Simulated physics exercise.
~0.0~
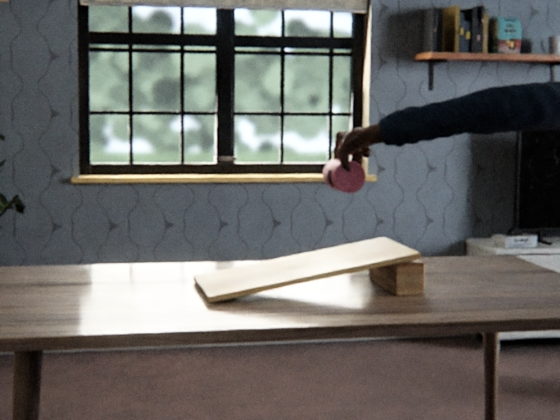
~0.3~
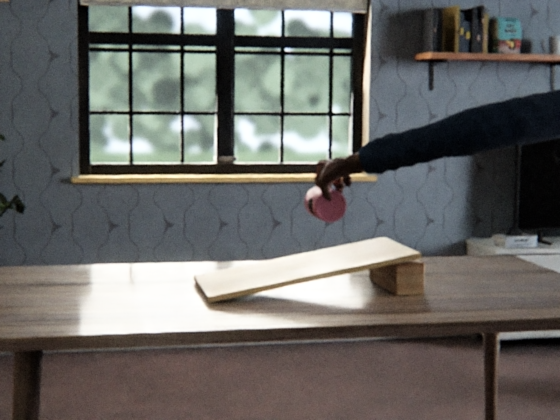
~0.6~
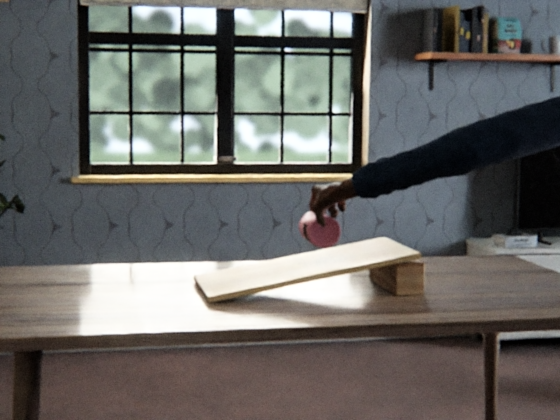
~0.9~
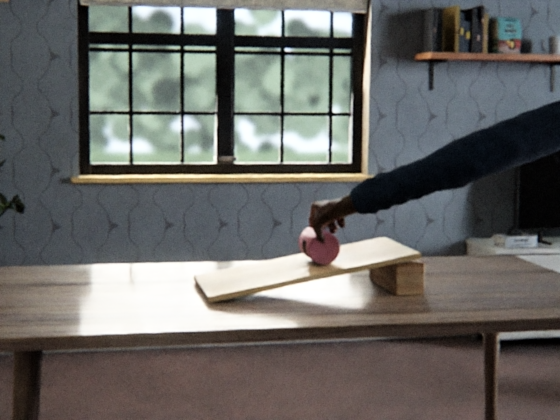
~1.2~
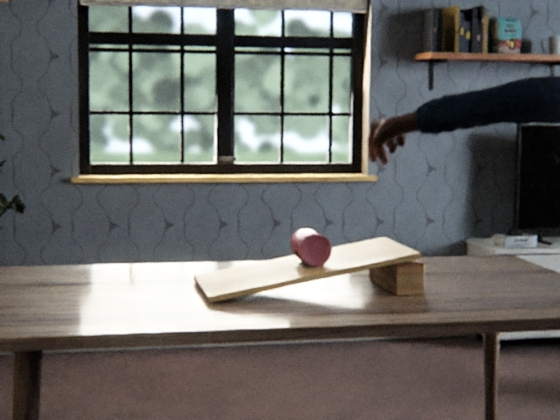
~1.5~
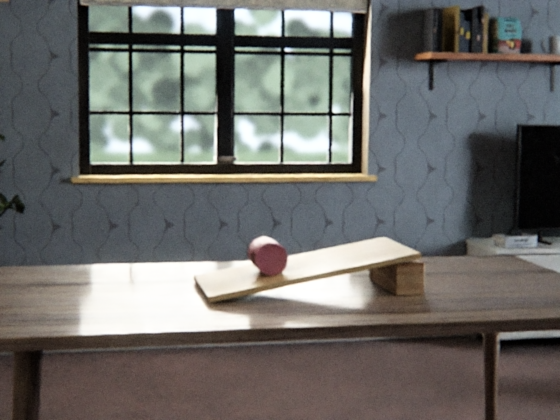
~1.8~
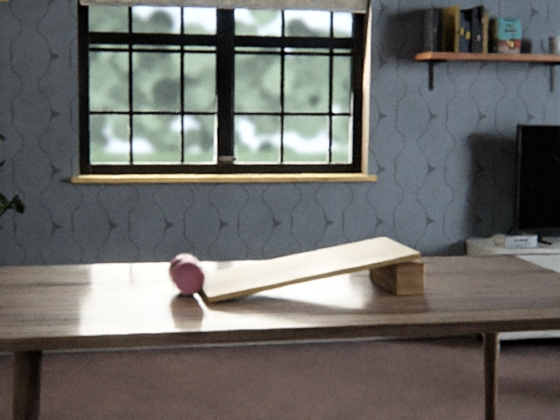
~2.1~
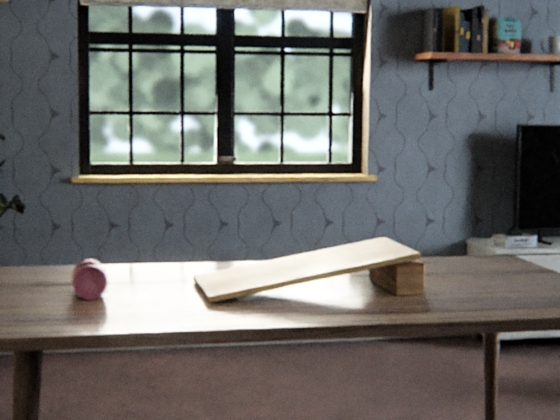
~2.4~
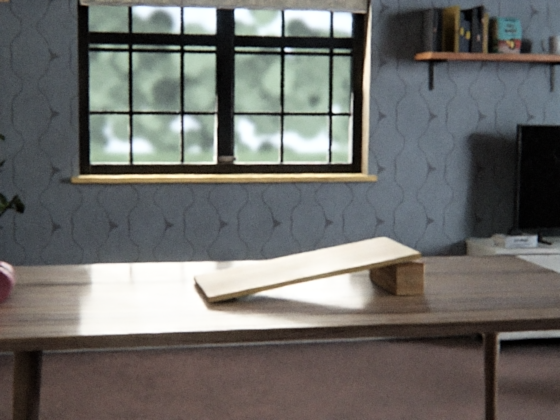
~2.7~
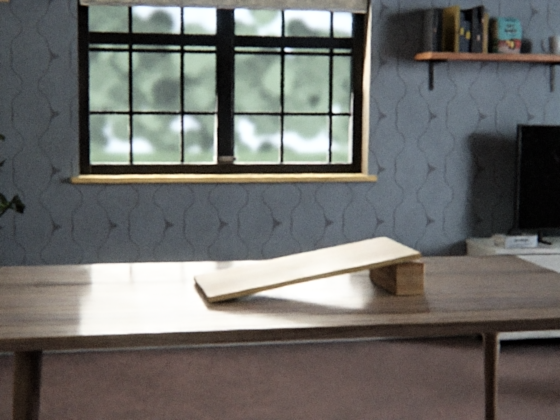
A pink jar, released by a hand, rolls down the propped-up board and leaves view left.
